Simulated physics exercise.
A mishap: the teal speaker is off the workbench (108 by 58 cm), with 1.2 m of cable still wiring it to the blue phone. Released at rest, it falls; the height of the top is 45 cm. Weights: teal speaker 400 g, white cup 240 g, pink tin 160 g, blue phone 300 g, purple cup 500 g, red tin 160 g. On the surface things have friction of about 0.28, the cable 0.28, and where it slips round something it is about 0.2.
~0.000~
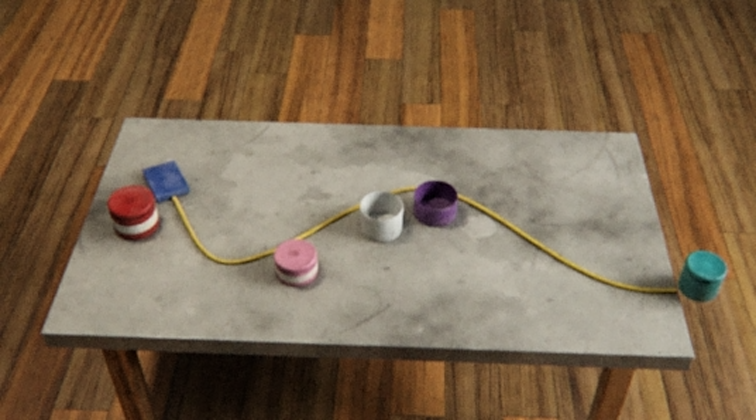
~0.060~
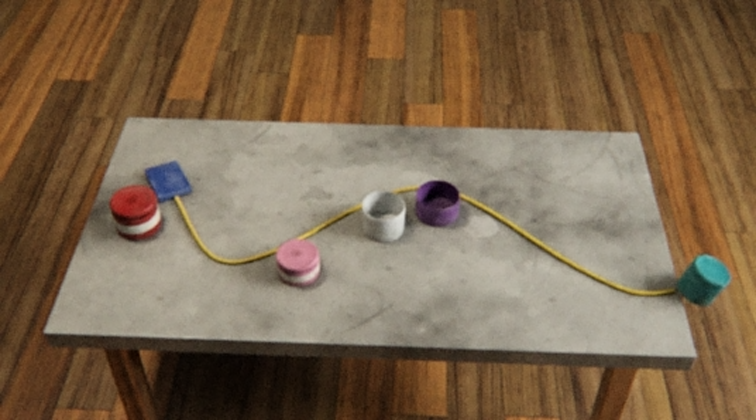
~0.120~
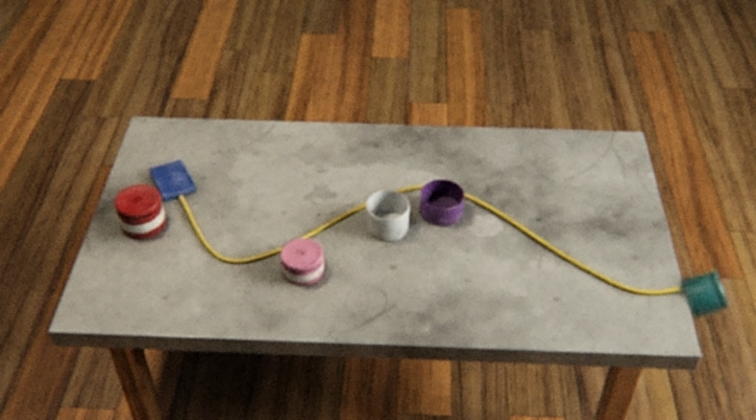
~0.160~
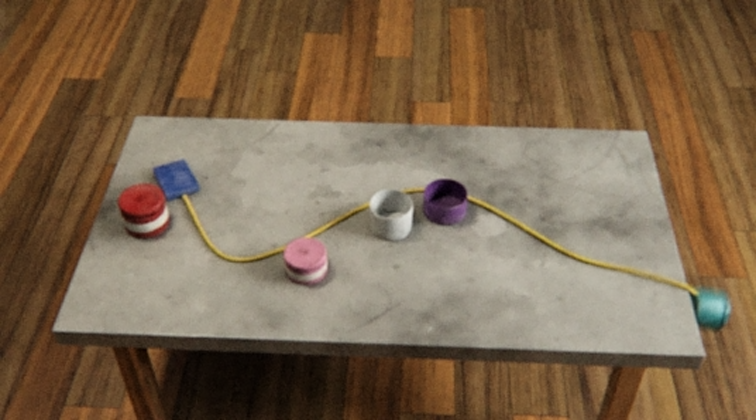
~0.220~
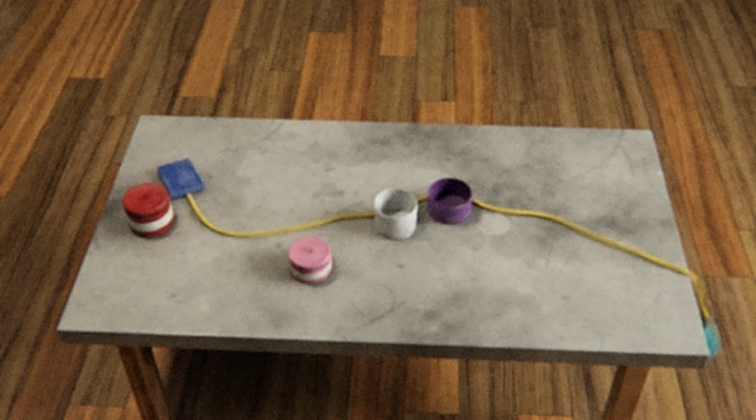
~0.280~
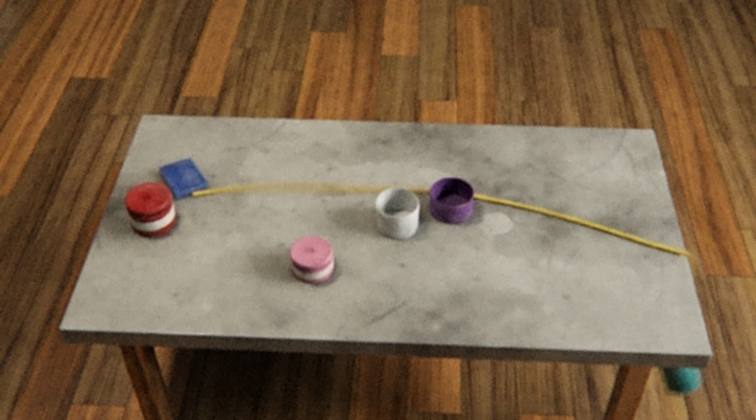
In this clip, a teal cylinder wired by a yellow cable to a blue phone tips over the right edge of a gray workbench and drops below the top, pulling the curved cable nearly straight among the cups and tins.
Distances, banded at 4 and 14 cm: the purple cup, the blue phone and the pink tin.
One by one: Purple cup: Small shift. Blue phone: Large shift. Pink tin: Small shift.
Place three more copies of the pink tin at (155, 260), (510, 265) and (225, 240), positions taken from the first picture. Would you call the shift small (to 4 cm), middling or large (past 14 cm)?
First: A slight shift; second: A slight shift; third: A big shift.
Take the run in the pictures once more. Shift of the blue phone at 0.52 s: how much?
I'd put the blue phone at some 30 cm.
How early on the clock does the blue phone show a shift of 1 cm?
Blue phone at about 0.32 s on the clock.
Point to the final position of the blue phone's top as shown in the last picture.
Near (436, 173).
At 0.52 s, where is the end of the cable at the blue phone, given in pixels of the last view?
Somewhere about (321, 163) in the final view.
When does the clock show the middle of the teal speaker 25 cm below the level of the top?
Around 0.28 seconds on the clock.
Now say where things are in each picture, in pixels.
In the first picture, shows, purple cup (436, 195); blue phone (165, 178); pink tin (295, 254); cable runs through (611, 283) (507, 224) (196, 241).
In the second picture, shows, teal speaker (708, 269); cable runs through (611, 284) (198, 240).
In the third picture, shows, teal speaker (705, 295); cable runs through (616, 284) (203, 240).
In the fourth picture, shows, teal speaker (704, 310); cable runs through (634, 272) (206, 239).
In the fifth picture, shows, teal speaker (696, 338); cable runs through (687, 273) (222, 232).
In the sixth picture, shows, purple cup (452, 192); blue phone (183, 175); pink tin (311, 251); cable runs through (621, 234) (493, 200) (260, 188).
At 0.5 s, the cable's tail end at (321, 163); blue phone 28 cm off its start, teal speaker over the edge.
At 0.7 s, the cable's tail end at (397, 171); blue phone 46 cm off its start, teal speaker over the edge.
At 1.0 s, the cable's tail end at (418, 166); blue phone 50 cm off its start at (436, 173), teal speaker over the edge.
At 1.2 s, the cable's tail end at (418, 166); blue phone 50 cm off its start, teal speaker over the edge.
At 2.4 s, the cable's tail end at (418, 166); blue phone 50 cm off its start at (436, 173), purple cup 1 cm off its start at (453, 194), pink tin 0 cm off its start at (311, 251), teal speaker over the edge.
